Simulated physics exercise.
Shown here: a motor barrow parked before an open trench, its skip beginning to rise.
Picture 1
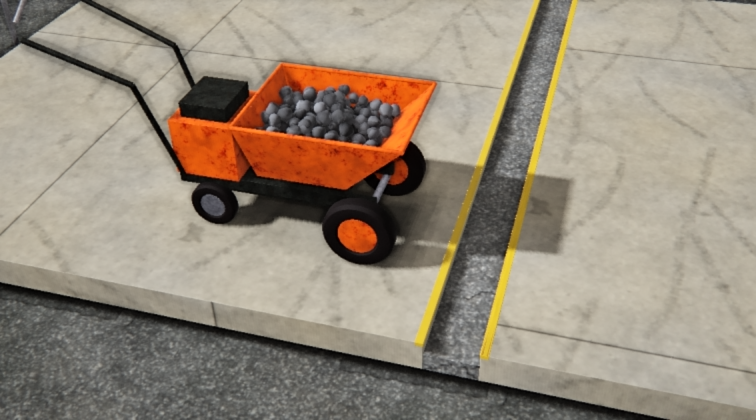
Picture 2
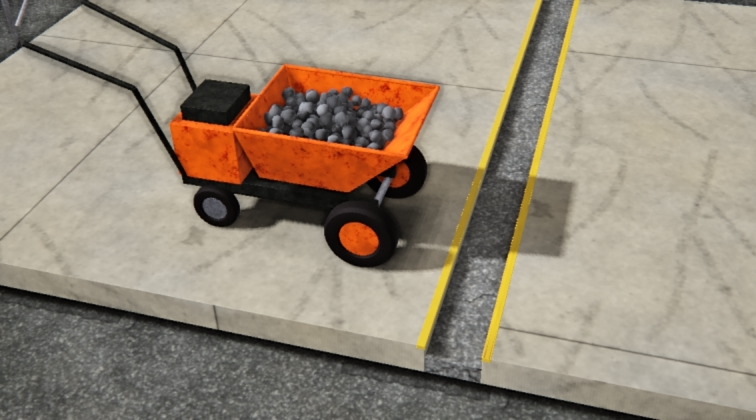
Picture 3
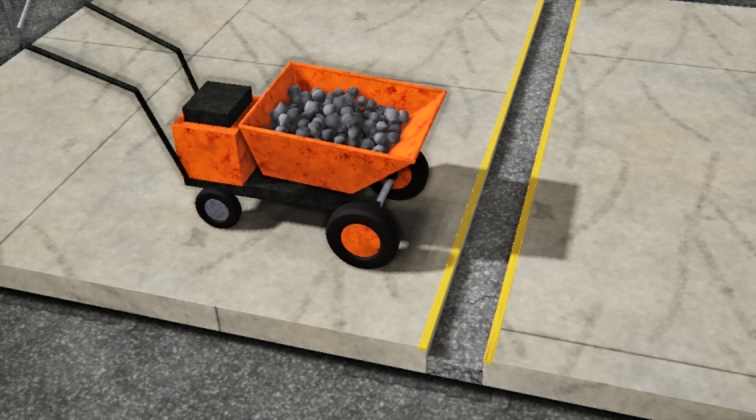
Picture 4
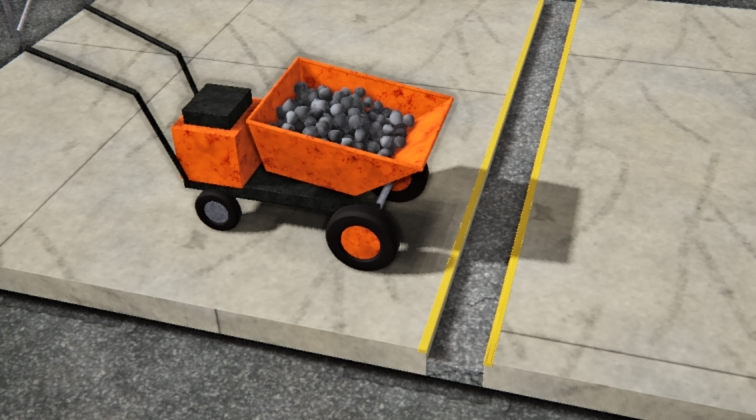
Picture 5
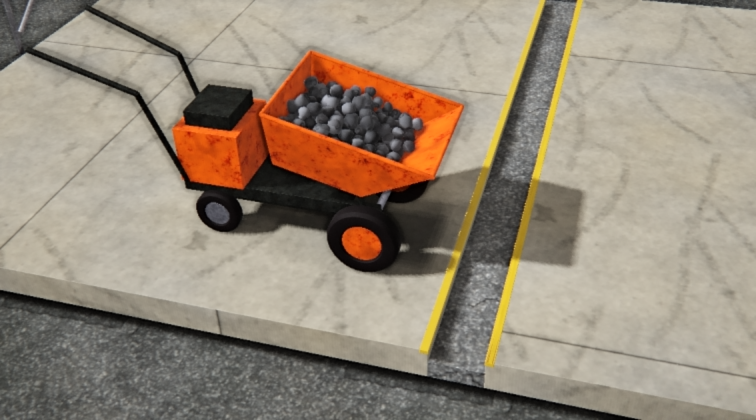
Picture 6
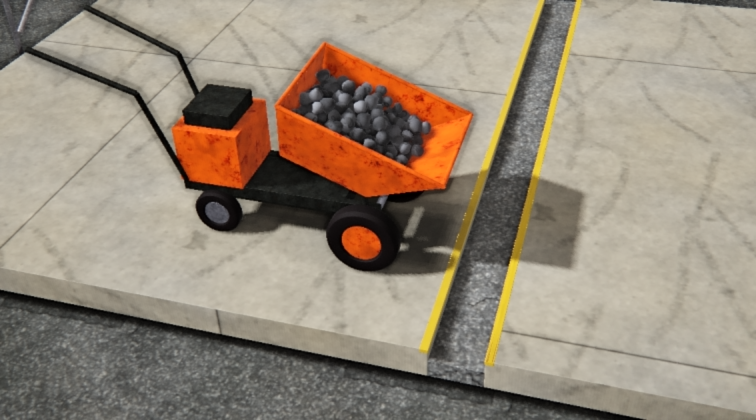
The orange skip of a parked barrow tilts toward a trench, carrying its grey cobbles.
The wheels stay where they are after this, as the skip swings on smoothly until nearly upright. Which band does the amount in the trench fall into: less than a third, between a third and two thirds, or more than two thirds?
It falls into the band less than a third.
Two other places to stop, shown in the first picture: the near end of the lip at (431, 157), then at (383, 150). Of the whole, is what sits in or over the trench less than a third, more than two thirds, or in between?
Try one, below one third; try two, the middle third.
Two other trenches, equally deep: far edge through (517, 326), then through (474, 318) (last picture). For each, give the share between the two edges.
About 40 and 0 per cent.
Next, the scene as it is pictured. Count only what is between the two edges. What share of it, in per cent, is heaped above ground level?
Estimate: Near 30 in a hundred.
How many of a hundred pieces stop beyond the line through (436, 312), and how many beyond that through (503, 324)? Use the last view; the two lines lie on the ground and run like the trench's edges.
In order: 60 percent, then 40 percent.
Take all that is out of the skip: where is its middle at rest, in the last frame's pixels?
I'd mark it at roughly (532, 249).
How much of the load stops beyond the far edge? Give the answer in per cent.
40 per cent.
Just after the last frame, skip tipped steeply; every one in the skip.
A moment on, skip tipped right over; roughly half in the skip; roughly a quarter in or heaped over the trench; roughly a quarter beyond it; just a few falling.
Further on, skip tipped right over; roughly a third in the skip; roughly a quarter in or heaped over the trench; roughly a third beyond it.
When it is over, skip tipped right over; roughly a third in the skip; roughly a quarter in or heaped over the trench; roughly a third beyond it.
